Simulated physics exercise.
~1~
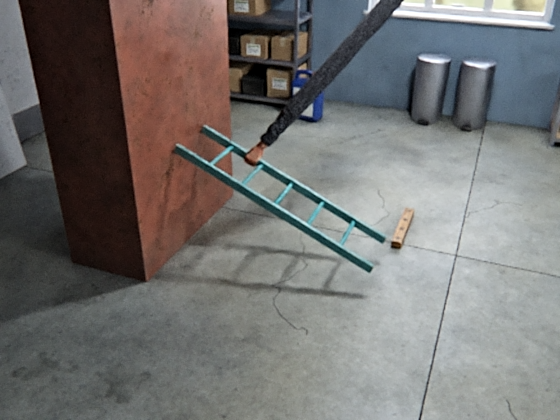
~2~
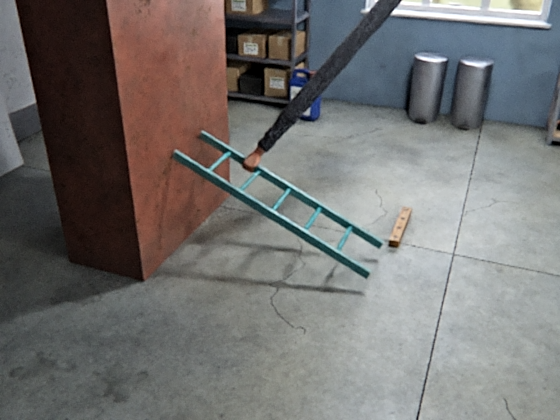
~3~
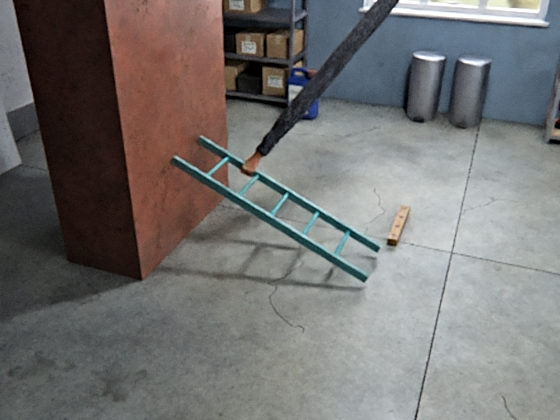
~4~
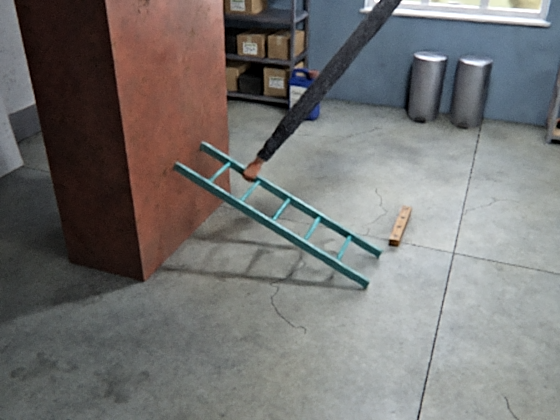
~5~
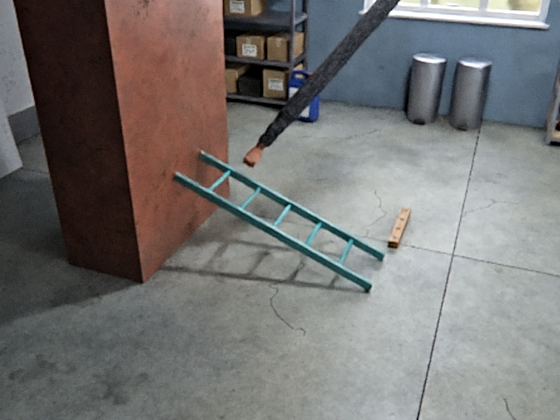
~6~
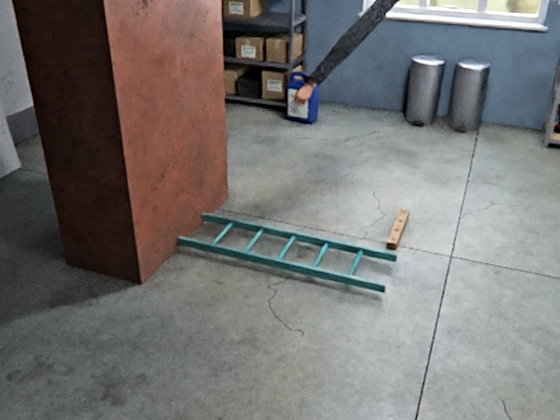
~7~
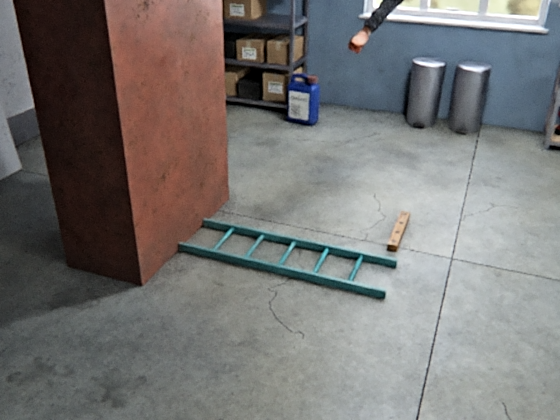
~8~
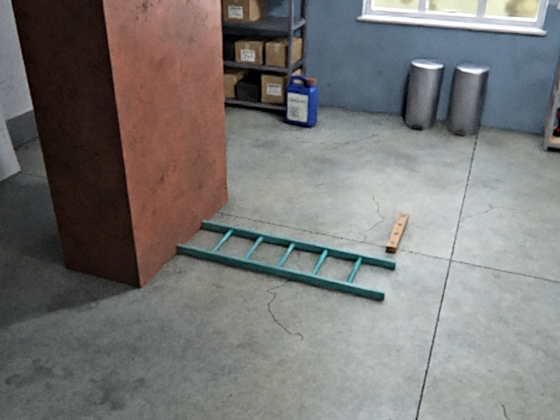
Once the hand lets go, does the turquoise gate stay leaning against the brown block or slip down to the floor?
The turquoise gate slips down. Its feet slide outward and it ends up lying on the floor beside the block.
